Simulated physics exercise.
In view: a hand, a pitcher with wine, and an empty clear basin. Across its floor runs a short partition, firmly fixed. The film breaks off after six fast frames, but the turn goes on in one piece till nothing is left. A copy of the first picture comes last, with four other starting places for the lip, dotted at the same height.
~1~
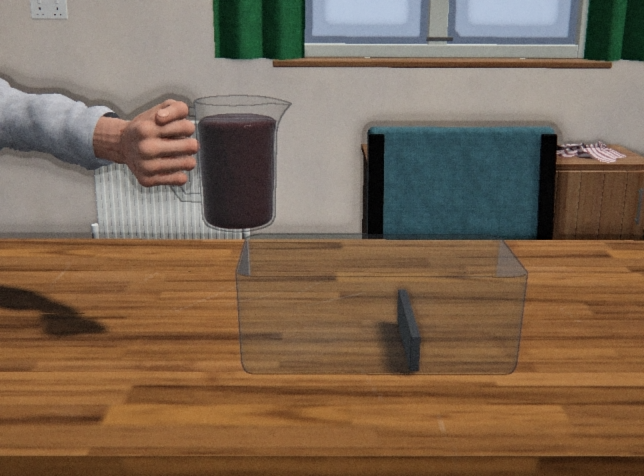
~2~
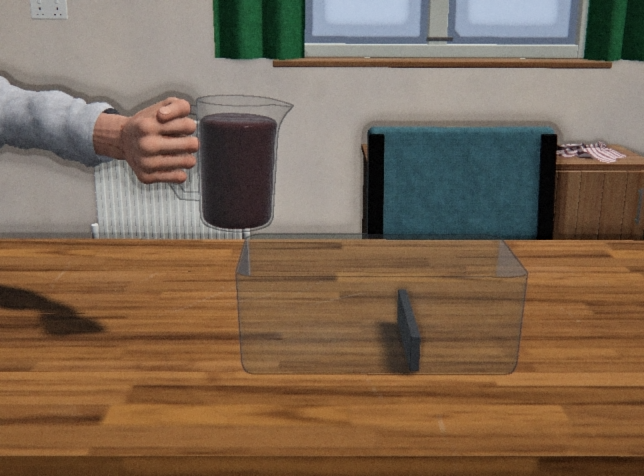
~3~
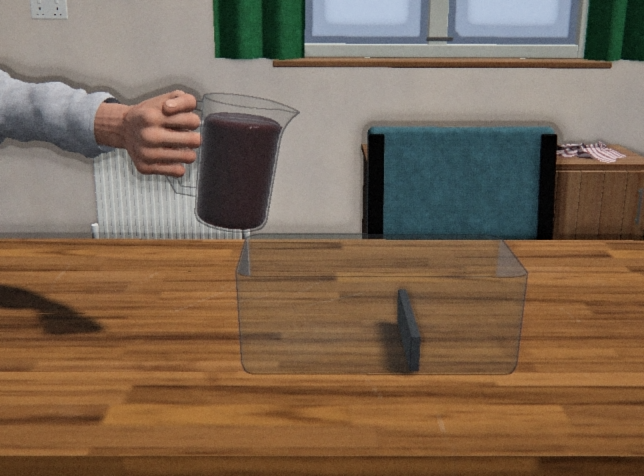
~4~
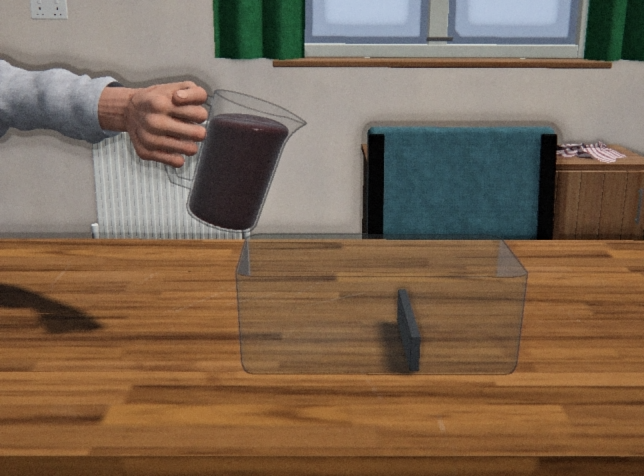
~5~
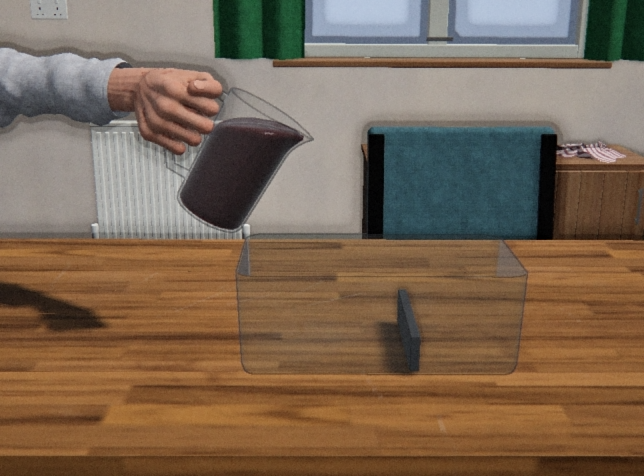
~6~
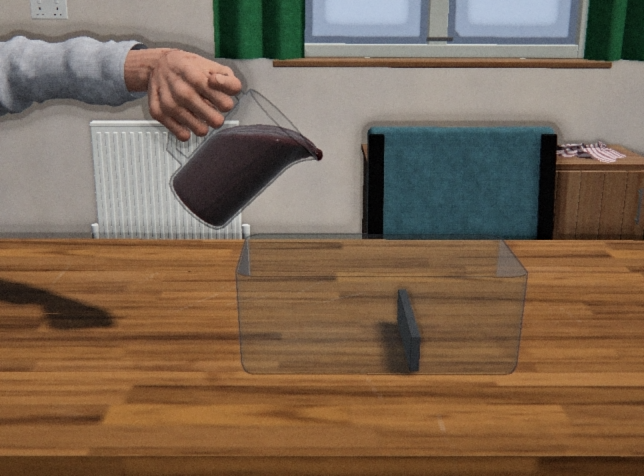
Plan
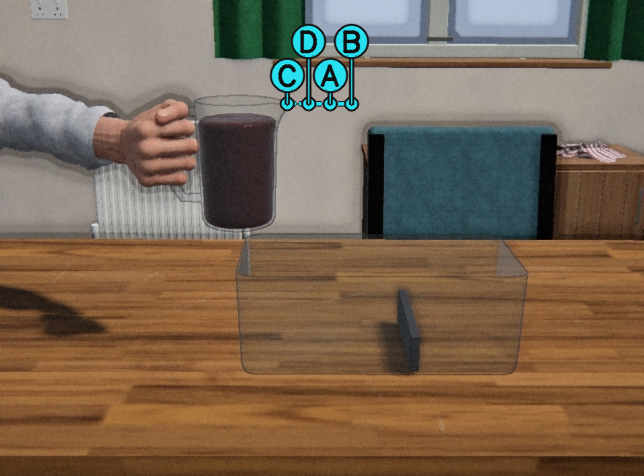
A hand holding a clear pitcher of dark red wine kept it nearly still at first, then tilted it steadily to the right above an empty clear basin until the wine reached the lip.
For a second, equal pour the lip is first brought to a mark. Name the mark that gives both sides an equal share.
Best: B.
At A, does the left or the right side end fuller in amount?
More ends on the left.
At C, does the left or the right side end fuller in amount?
The left side.
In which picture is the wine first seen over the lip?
In picture 6.
On the marked copy, A at (330, 103); B at (351, 103); C at (287, 103); D at (308, 103).
If A is chosen, about 88 % ends left of the wall and 10 % right of it.
If B is chosen, about 55 % ends left of the wall and 44 % right of it.
If C is chosen, about 92 % ends left of the wall and 5 % right of it; 3 % is lost outside.
If D is chosen, about 92 % ends left of the wall and 5 % right of it; 3 % is lost outside.
